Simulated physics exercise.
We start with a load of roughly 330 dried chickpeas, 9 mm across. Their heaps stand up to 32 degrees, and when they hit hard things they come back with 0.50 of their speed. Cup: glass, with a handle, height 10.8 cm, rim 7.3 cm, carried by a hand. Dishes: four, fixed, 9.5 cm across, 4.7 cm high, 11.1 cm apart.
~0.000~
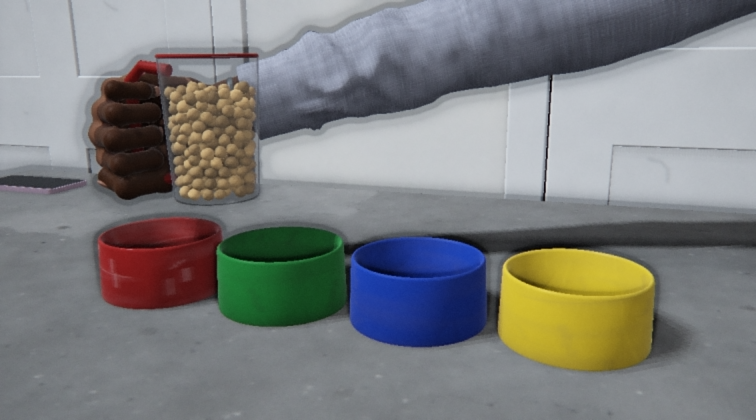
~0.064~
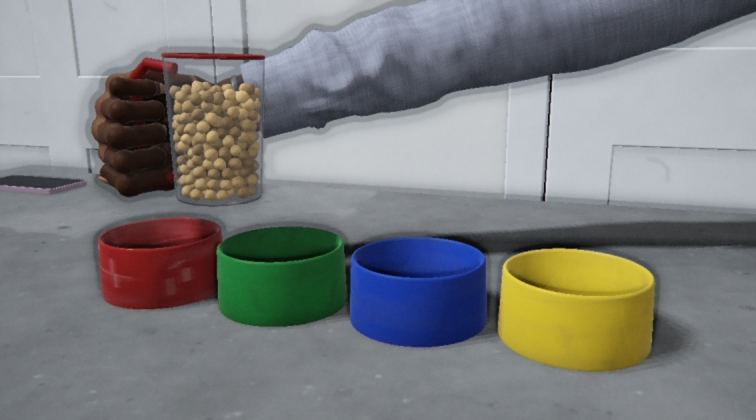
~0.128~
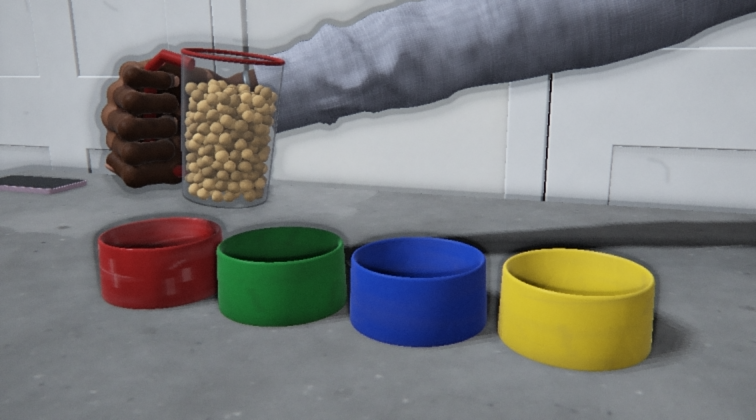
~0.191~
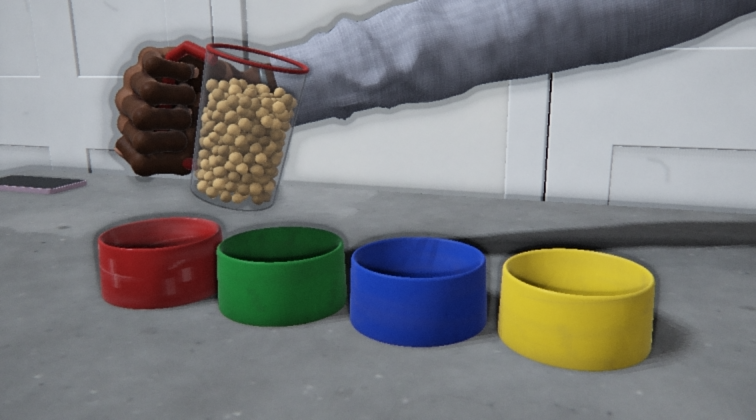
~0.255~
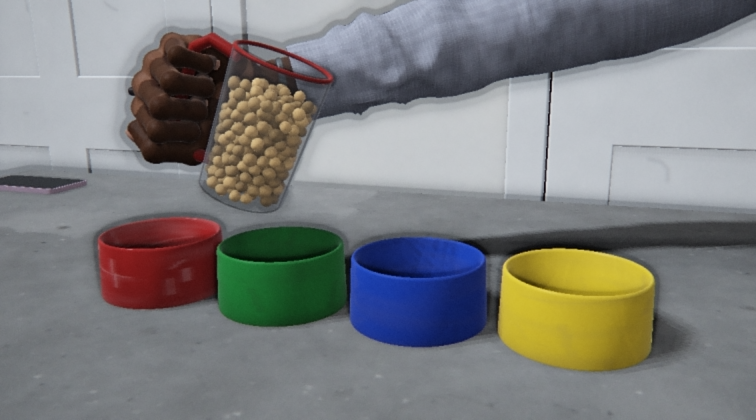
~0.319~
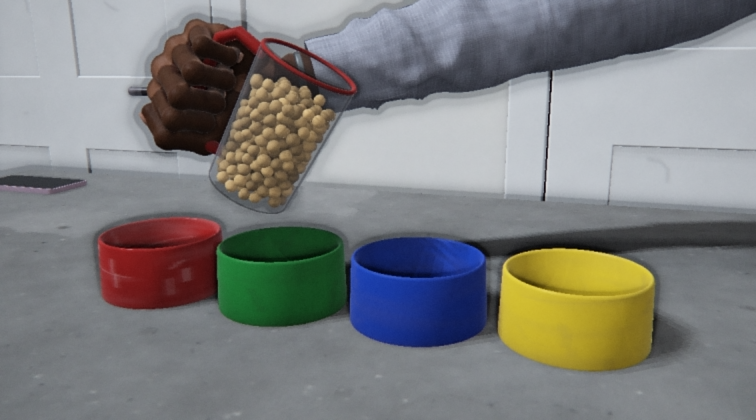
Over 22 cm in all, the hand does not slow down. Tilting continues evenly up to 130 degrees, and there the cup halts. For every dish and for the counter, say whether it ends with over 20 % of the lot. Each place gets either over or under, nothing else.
Here is the list: Red under, blue under, green under, yellow over, counter under.
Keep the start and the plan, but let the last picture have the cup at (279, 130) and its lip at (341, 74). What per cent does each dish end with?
In the end red holds 0, blue holds 0, green holds 0, yellow holds 100.
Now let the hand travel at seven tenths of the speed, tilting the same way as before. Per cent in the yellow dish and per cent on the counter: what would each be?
Shares: Yellow 50, counter 30.
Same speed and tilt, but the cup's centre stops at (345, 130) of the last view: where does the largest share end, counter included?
Blue.
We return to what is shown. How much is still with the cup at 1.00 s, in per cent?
My estimate is about 90 per cent.
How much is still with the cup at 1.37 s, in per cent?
Roughly 0 per cent.
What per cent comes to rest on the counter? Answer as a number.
Estimate: Close to 0 %.
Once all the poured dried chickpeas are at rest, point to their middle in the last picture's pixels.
Around (579, 297).
Then, at 0.73 s, tilt 79 degrees; cup holds 100 %.
Then, at 1.00 s, tilt 111 degrees; cup holds 90 %, yellow 10 %.
After 1.37 s, tilt 130 degrees; cup holds 0 %, yellow 100 %.
In the end, at 1.9 s, red 0 %, blue 0 %, green 0 %, yellow 100 %, counter 0 %.
